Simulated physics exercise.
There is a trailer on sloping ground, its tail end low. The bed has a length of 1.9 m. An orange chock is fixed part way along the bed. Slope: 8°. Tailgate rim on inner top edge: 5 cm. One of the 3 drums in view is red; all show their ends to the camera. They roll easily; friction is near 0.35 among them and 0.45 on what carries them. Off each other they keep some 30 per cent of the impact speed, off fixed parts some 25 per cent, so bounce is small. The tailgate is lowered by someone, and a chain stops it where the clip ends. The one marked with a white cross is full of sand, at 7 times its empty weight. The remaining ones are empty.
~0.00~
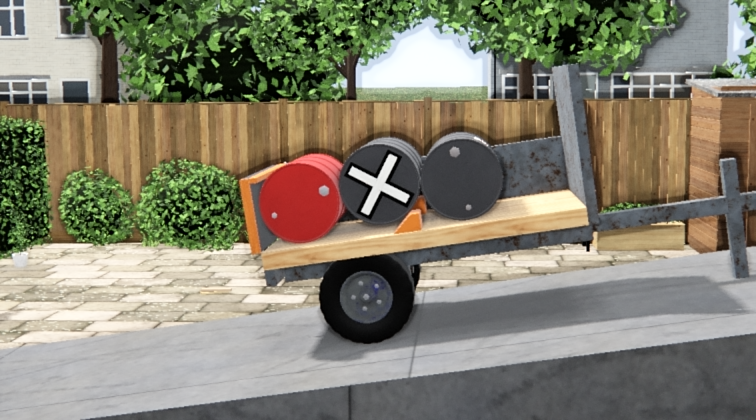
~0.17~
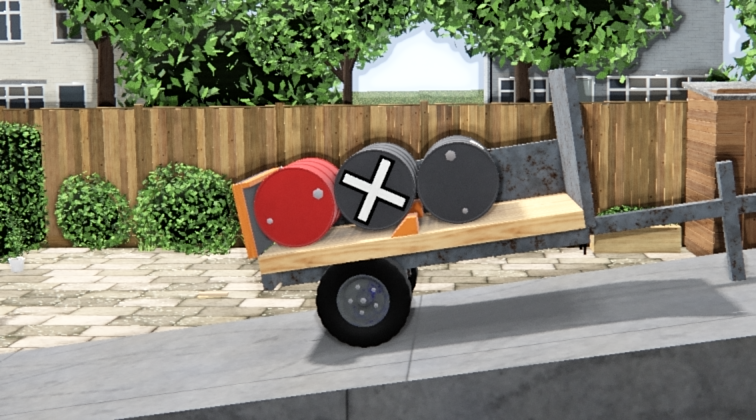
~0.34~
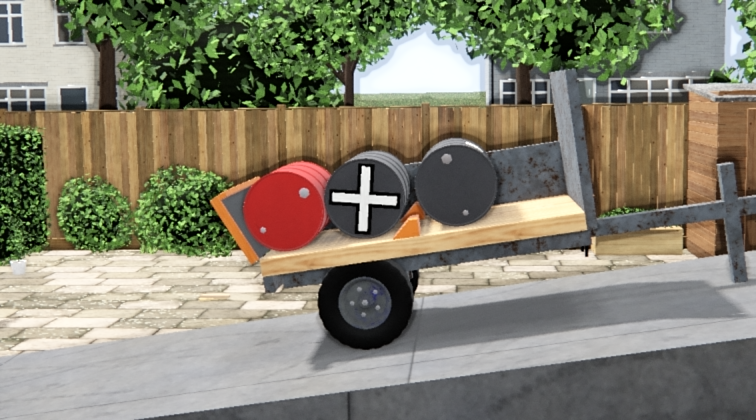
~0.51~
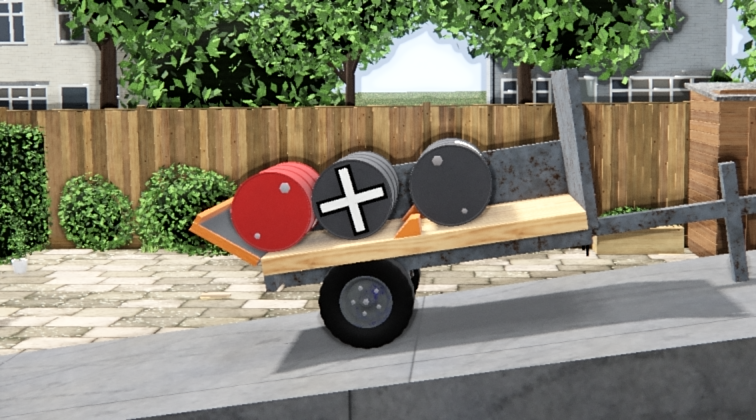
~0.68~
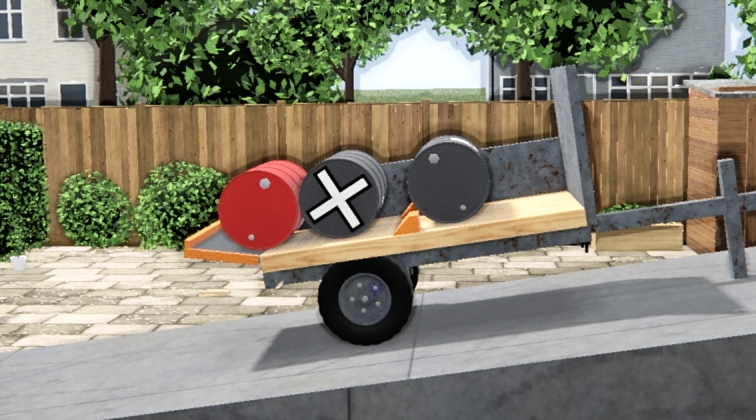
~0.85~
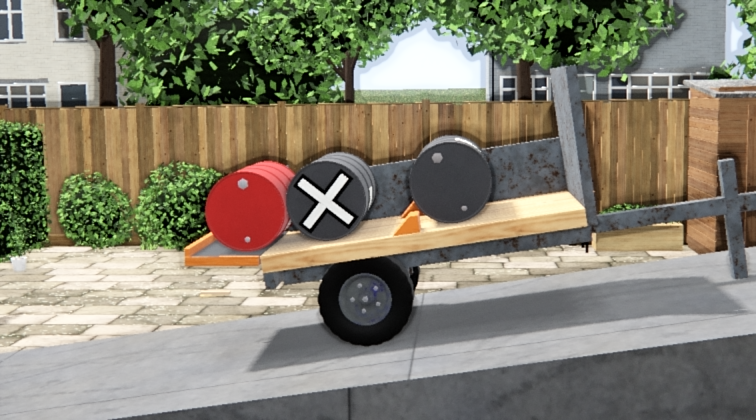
At the start, a red drum, a dark drum marked with a white cross and another dark drum sit on a sloping trailer bed with its tailgate up. The tailgate swings down to the left, and the red and crossed drums roll left after it, while the right drum stays behind an orange wedge.
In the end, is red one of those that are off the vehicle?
As it turns out, red exits at the rear.
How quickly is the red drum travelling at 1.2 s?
Estimate: Some 0.6 m/s.
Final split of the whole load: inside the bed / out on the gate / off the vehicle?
That gives 1, then 1, then 1.
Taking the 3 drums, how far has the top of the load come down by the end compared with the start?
About 0 cm.
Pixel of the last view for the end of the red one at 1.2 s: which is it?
Near (212, 207).
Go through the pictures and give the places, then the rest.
In the first picture, red (299, 203); gate 82° above level, tip at (245, 183); white cross at (379, 185).
In the second picture, red (294, 208); gate 79° above level, tip at (237, 188).
In the third picture, red (284, 212); gate 58° above level, tip at (216, 201).
In the fourth picture, red (271, 212); gate 29° above level, tip at (195, 228).
In the fifth picture, red (258, 211); gate 6° above level, tip at (188, 253).
In the sixth picture, red (245, 212); gate 0° below level, tip at (188, 261).
By 1.2 s, red is on the gate, 25 cm past the hinge, rolling left; 0 out so far.
By 1.4 s, red is on the gate, 35 cm past the hinge, rolling left; 0 out so far.
By 1.7 s, red is dropping off the gate; 1 out so far.
Finally (5.2 s), red is off the vehicle; 1 out so far.
